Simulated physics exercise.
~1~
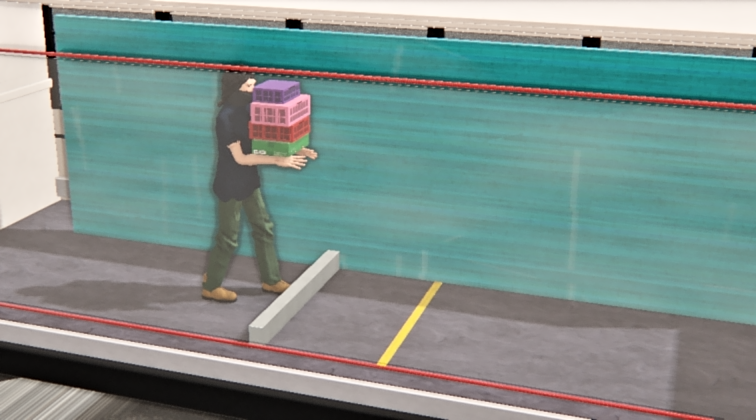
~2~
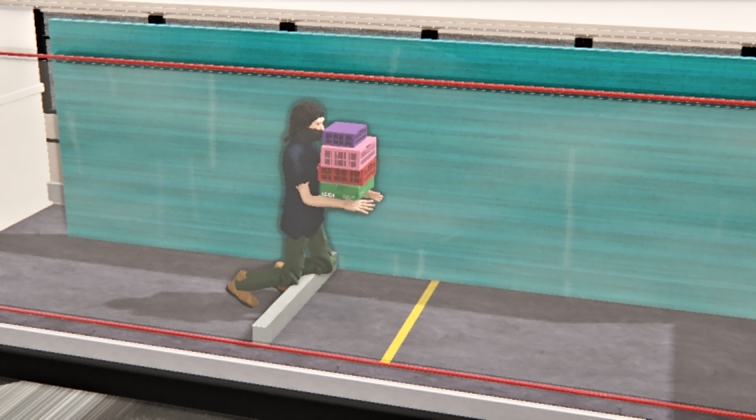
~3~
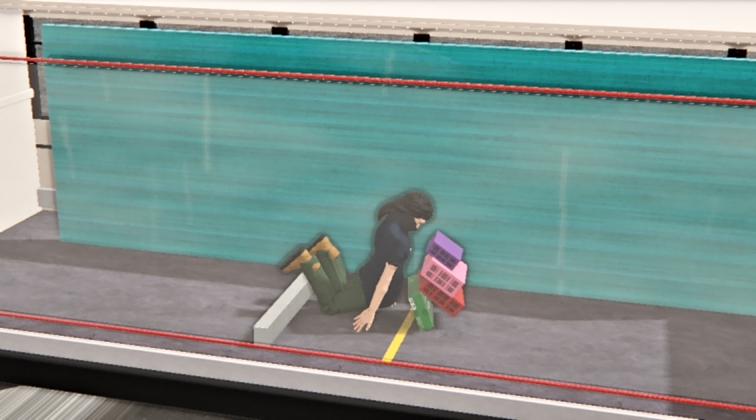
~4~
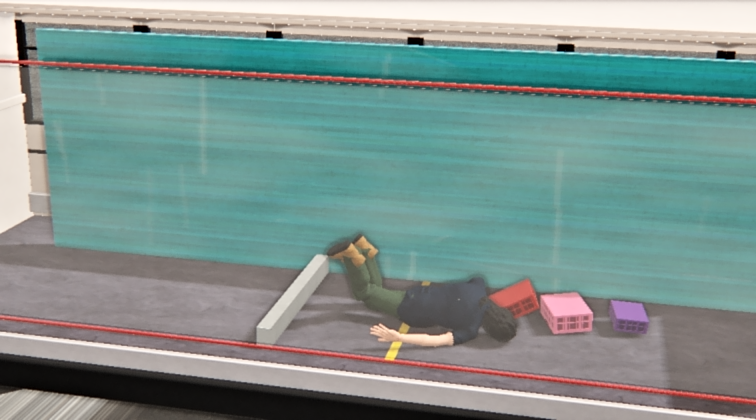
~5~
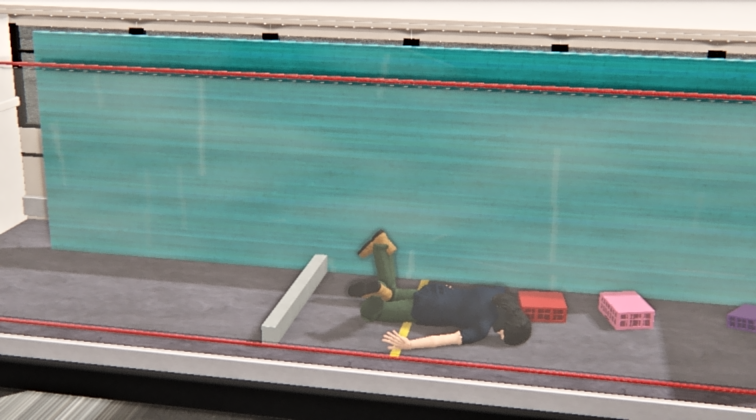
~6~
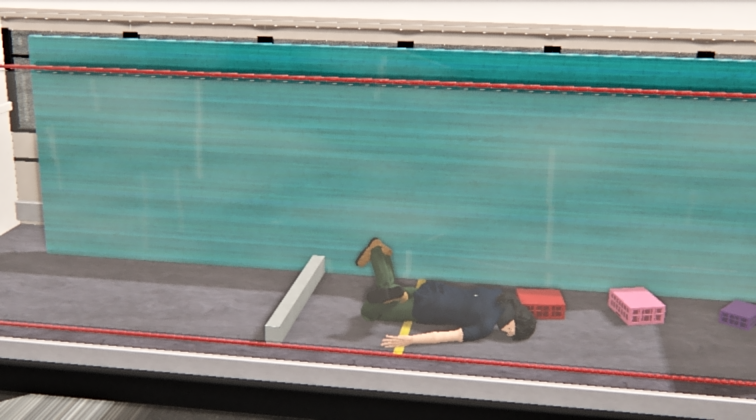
A long-haired person in a dark shirt and green trousers stands at the left behind a low grey rail, carrying a stack of purple, pink, red and green crates on both forearms. The person pitches to the right, knees folding at the rail, with the stack still upright in front. The body then topples over the rail towards a yellow line as the crates tip forward and begin to separate. The person drops face down across the line, and the crates tumble ahead and spread out. Finally the person lies flat, lower legs raised, with the red, pink and purple crates strewn to the right beyond the line and the green one out of sight.
